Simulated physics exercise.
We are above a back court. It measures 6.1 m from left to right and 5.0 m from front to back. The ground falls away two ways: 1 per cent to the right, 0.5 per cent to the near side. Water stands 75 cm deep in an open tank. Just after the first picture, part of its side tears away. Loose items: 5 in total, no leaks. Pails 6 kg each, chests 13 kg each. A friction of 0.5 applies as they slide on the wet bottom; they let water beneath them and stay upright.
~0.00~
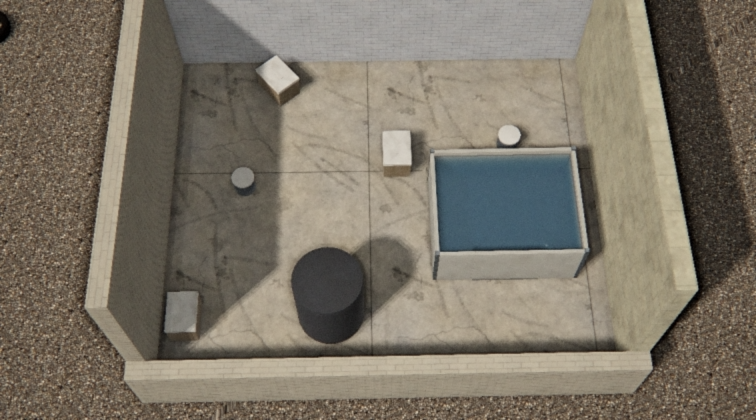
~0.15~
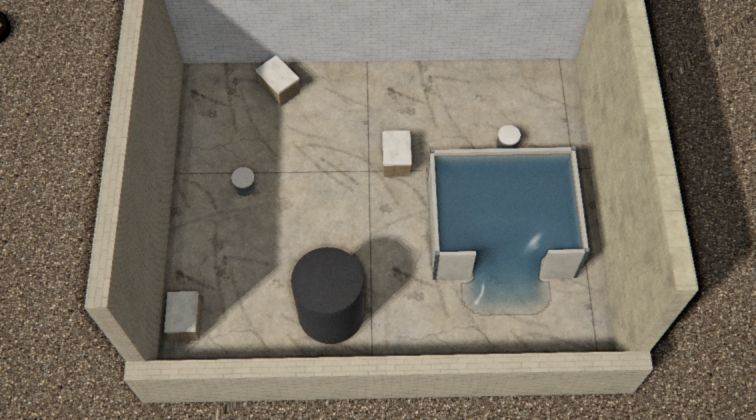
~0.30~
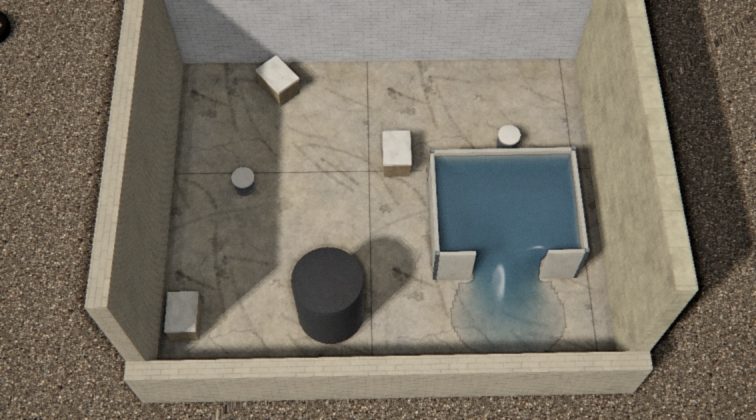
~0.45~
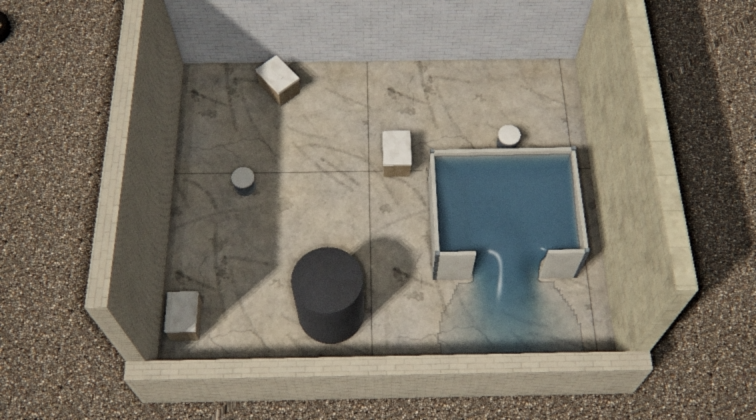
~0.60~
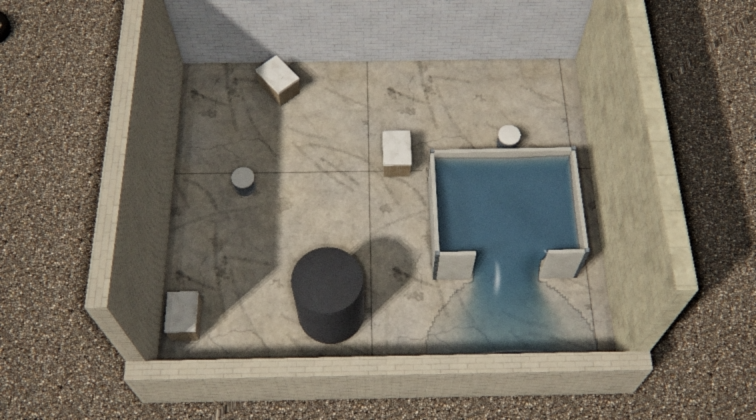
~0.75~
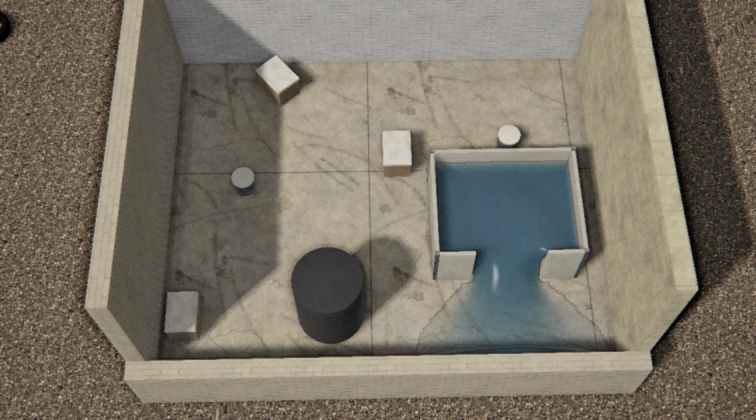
In a walled back court, part of the front side of an open tank tore away, and blue water poured out and spread across the floor toward the front wall, while the scattered items stayed put.
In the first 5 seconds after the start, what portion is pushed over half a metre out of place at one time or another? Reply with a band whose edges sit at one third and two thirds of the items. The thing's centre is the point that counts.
Band: Under one third.
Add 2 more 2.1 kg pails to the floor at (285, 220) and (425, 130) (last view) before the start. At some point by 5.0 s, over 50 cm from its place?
Respectively: Doesn't reach it; doesn't reach it.
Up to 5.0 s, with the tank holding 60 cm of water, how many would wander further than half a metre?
That would give 1.
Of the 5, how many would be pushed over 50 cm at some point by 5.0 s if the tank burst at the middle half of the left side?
Then it comes to 3.
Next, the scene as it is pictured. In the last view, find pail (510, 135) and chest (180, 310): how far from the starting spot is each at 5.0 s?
Shifts in order: 0 cm; 250 cm.
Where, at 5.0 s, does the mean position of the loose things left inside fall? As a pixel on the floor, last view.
I'd put it close to (330, 145) in the last view.
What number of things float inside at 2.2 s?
Count: 0.
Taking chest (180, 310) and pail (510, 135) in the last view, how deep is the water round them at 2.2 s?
First about 4 cm, second about 0 cm.
After 1.1 s 0 of 5 are over 50 cm from their spots; 0 afloat.
After 2.2 s 0 of 5 are over 50 cm from their spots; 0 afloat.
After 3.5 s 1 of 5 are over 50 cm from their spots; 0 afloat.
After 5.0 s 1 of 5 are over 50 cm from their spots, and 1 have been at some point; 0 afloat.
